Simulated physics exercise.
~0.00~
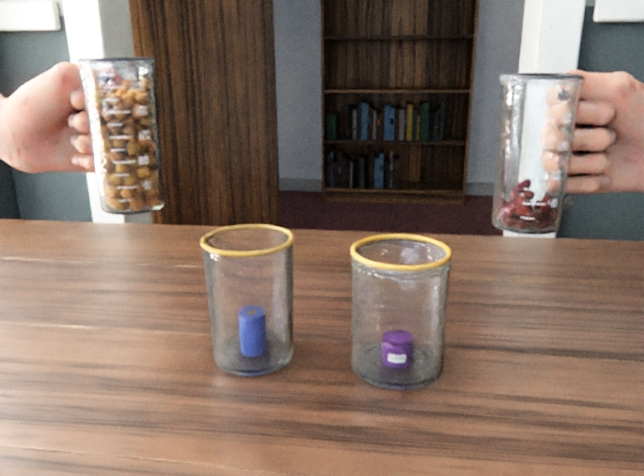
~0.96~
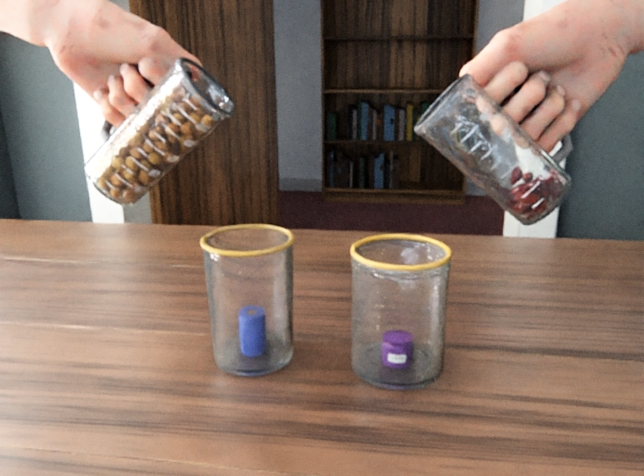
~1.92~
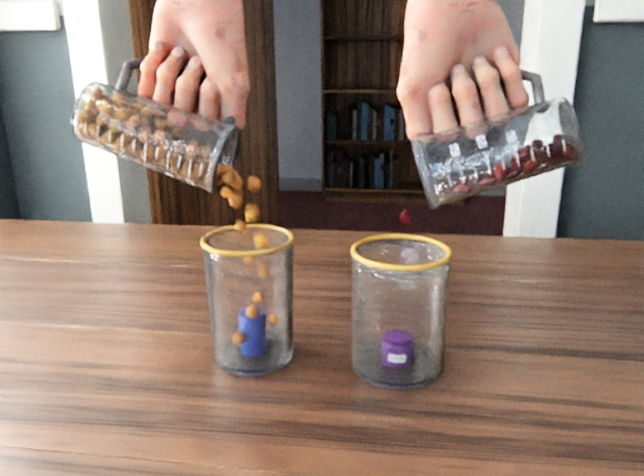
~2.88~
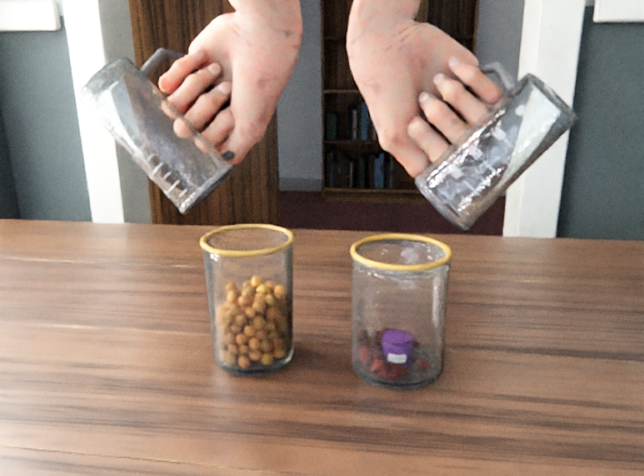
Hands empty two cups into glasses, burying the blue object but leaving the purple one showing.
